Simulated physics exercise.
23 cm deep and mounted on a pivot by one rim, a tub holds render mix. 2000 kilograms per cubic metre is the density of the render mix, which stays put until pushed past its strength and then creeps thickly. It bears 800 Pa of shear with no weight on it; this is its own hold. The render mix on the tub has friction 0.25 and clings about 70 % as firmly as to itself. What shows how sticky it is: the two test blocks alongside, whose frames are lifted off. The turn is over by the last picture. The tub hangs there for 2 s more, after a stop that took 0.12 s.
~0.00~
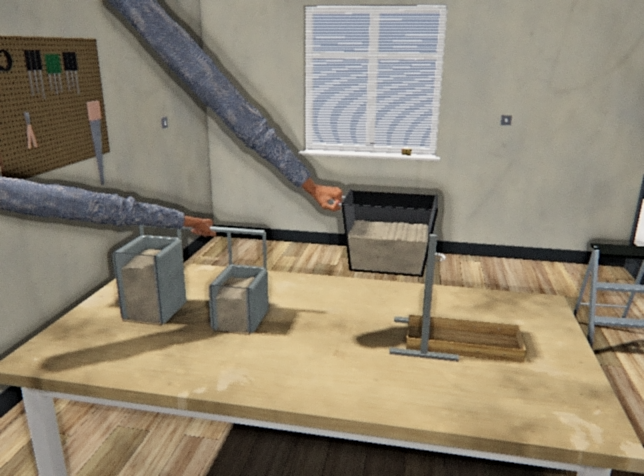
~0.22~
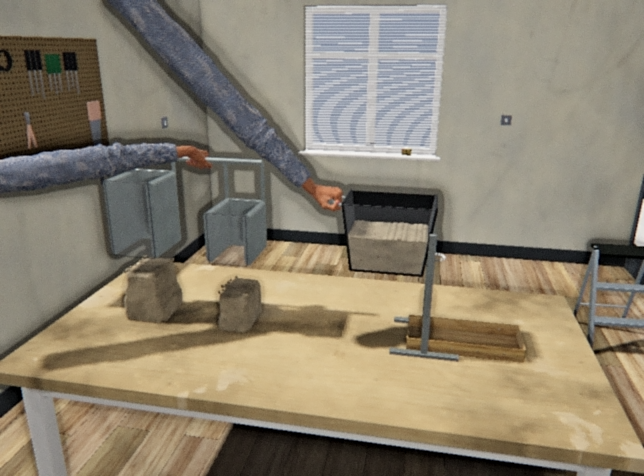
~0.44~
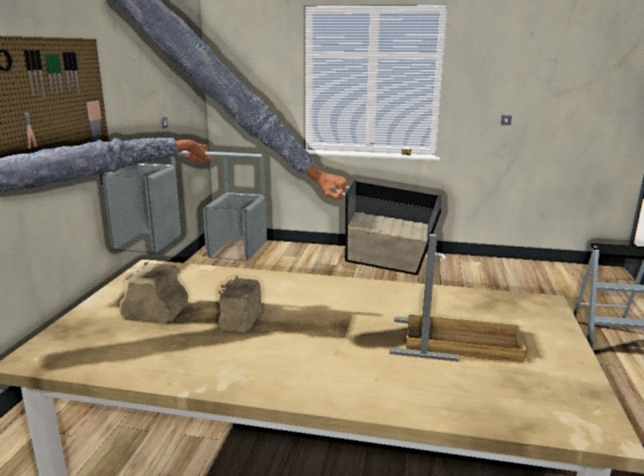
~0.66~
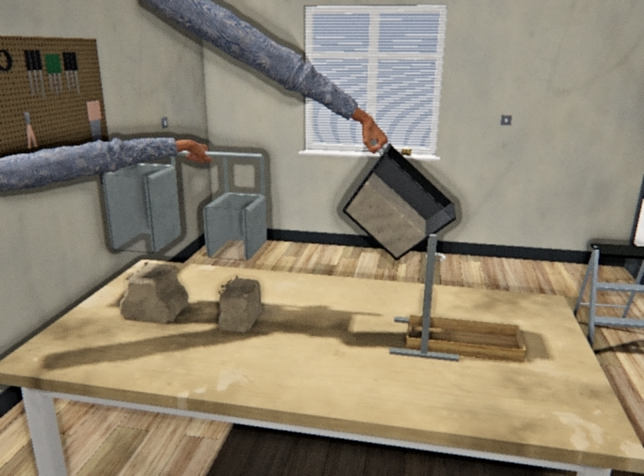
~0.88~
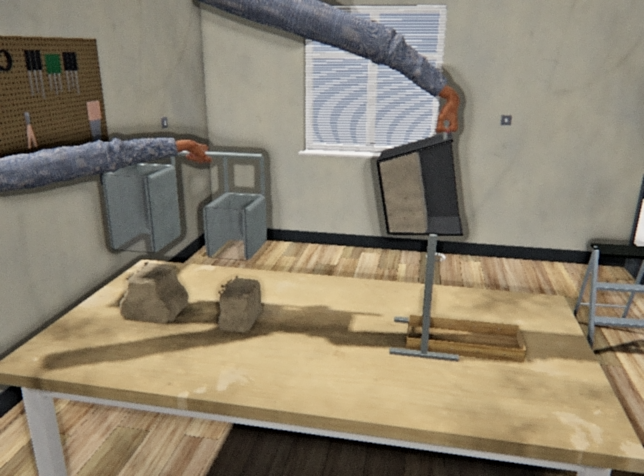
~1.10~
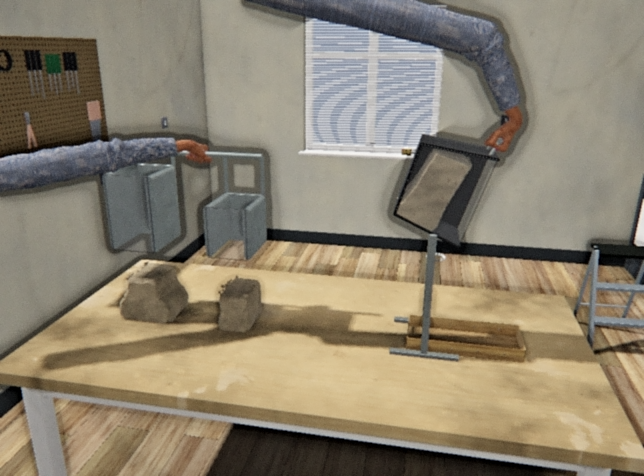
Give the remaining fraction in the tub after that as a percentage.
Close to 3 per cent.
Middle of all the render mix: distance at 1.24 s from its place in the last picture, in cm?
Something like 10 cm, I'd say.
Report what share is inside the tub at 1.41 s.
The tub holds some 40 % at that moment.
After 1.24 s, the tub is at 107 degrees and holds 86 %.
After 1.41 s, the tub is at 107 degrees and holds 38 %.
After 1.58 s, the tub is at 107 degrees and holds 20 %.
After 1.75 s, the tub is at 107 degrees and holds 3 %.
After 3.10 s, the tub is at 107 degrees and holds 3 %.
